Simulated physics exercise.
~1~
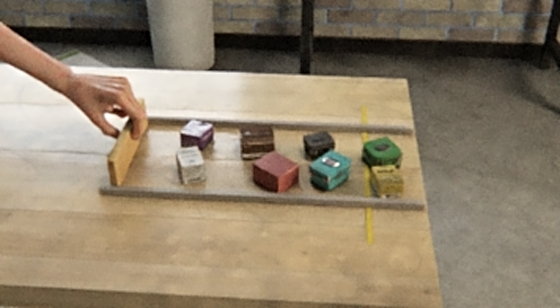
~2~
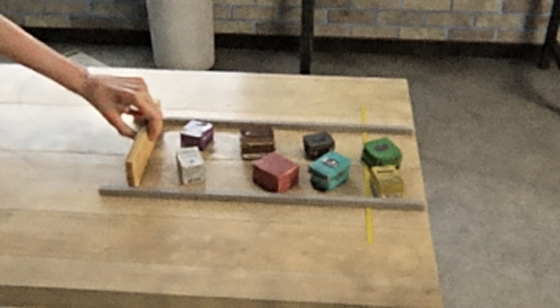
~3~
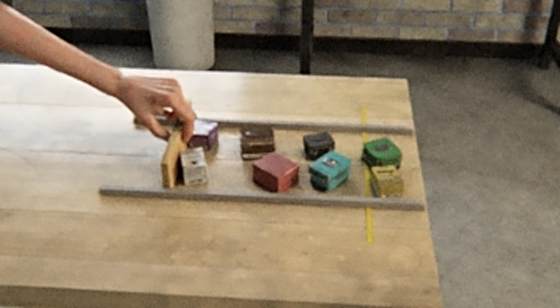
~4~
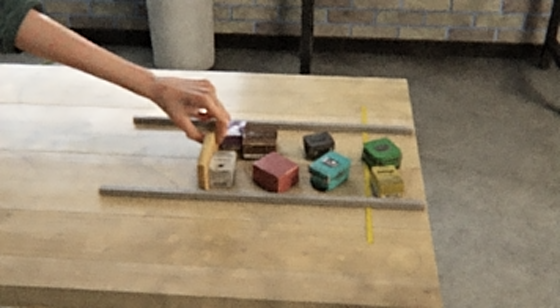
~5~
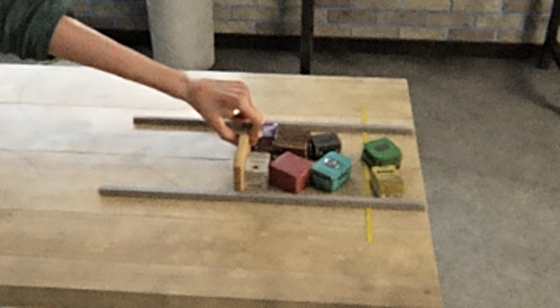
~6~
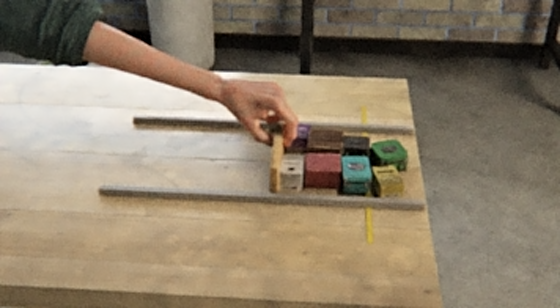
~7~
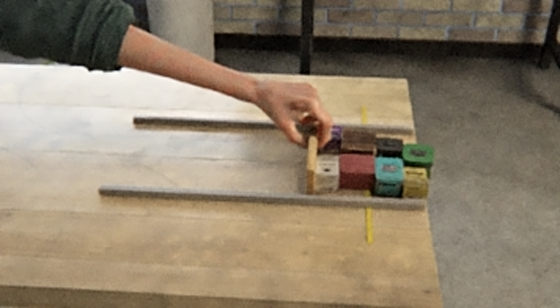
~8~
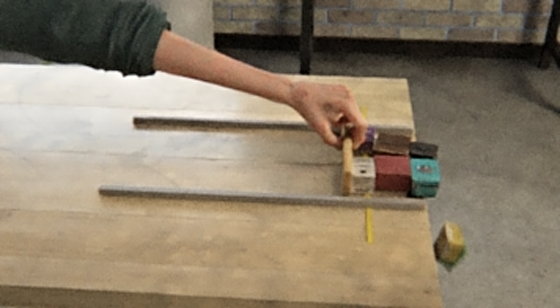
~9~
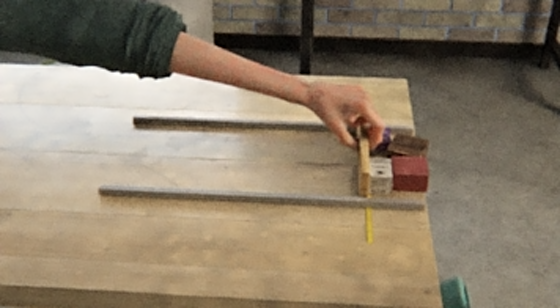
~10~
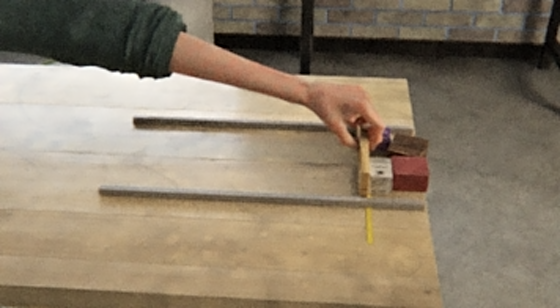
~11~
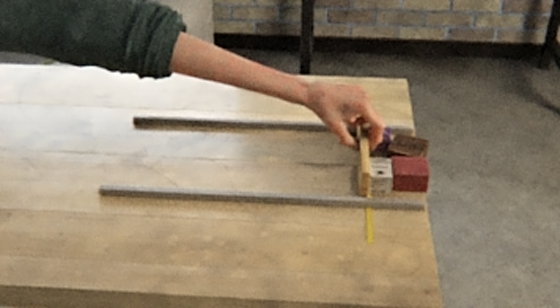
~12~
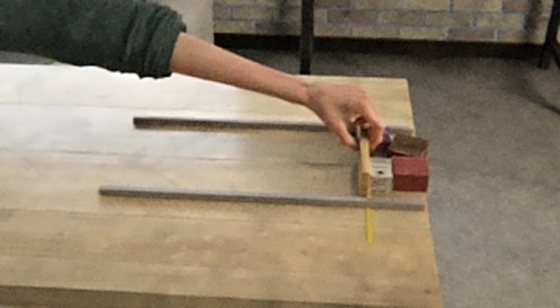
A hand pushes small boxes right with a board until four drop off the table's edge.
